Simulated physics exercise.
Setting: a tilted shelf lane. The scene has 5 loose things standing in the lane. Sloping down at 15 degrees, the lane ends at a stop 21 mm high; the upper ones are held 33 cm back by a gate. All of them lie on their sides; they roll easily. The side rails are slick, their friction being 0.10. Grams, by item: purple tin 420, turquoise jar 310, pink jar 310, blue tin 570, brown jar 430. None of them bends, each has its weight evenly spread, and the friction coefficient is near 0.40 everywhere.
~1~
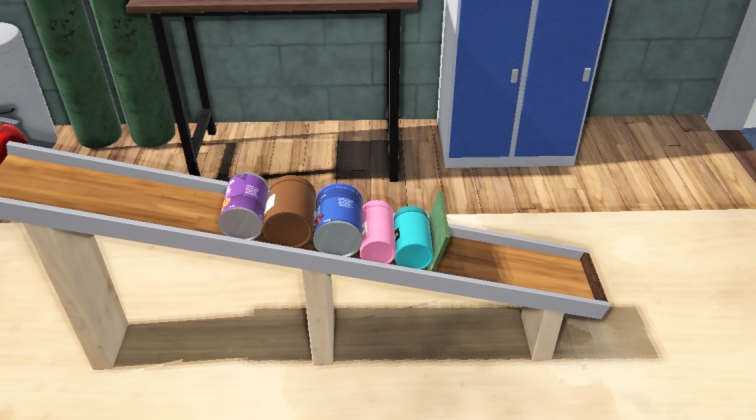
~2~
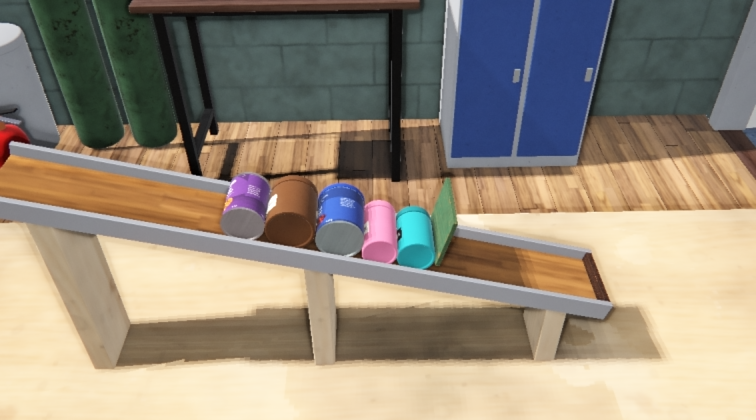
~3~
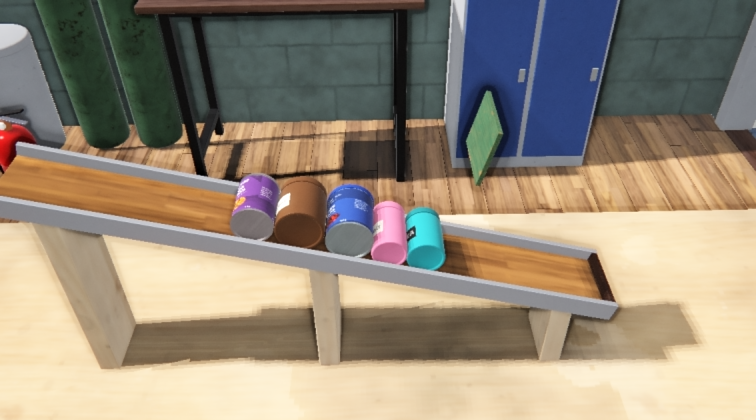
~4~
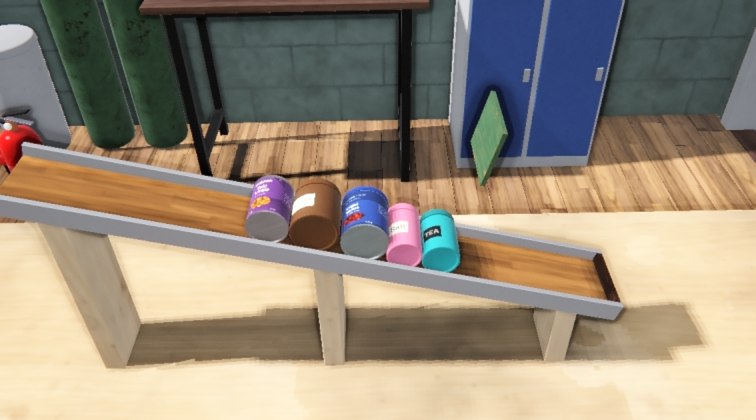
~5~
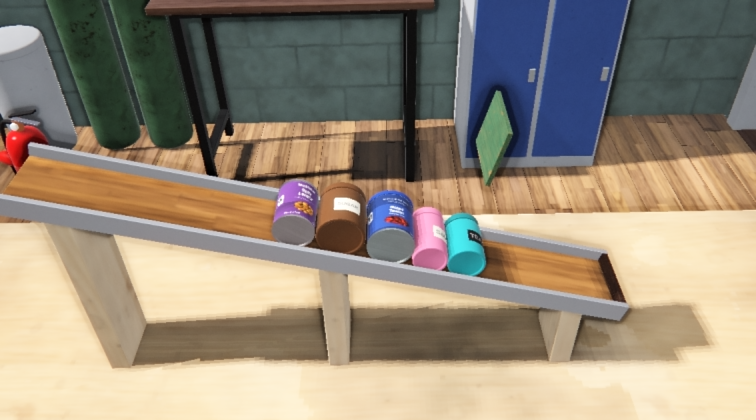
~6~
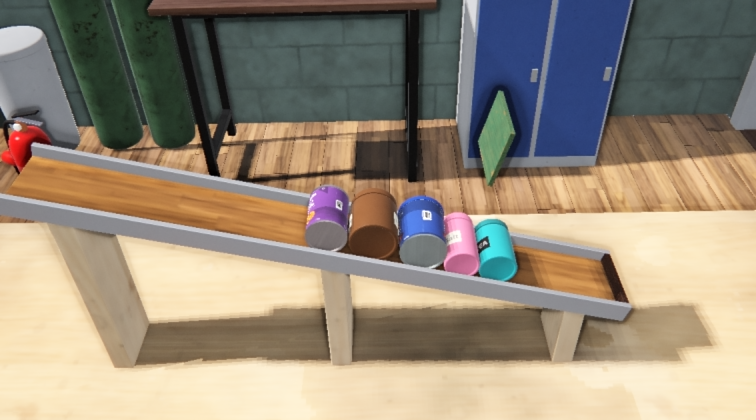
Five containers, purple, brown, blue, pink and turquoise from left to right, lie on their sides in a tilted wooden lane, seen from slightly above in a workshop-like room. The lane slopes down rightward on wooden supports, with a dark table, green cylinders and blue lockers behind. The green gate swings away and rests near the lockers, then the containers roll together down the lane, while the view shifts slightly.
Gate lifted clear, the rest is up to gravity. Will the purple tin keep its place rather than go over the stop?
The stop holds it.
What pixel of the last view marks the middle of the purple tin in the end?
It settles at around (484, 247).
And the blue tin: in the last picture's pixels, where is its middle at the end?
Rest position, about (569, 260) px.
Then, 0.10 s past the last view, leader 14 cm from the stop; purple tin near (366, 225).
Then, 0.30 s past the last view, purple tin near (462, 243).
Then, 0.40 s past the last view, turquoise jar now over the stop; purple tin near (484, 247).
Finally, over the stop, turquoise jar; the other 4 in the lane. In the last view, purple tin near (484, 247).
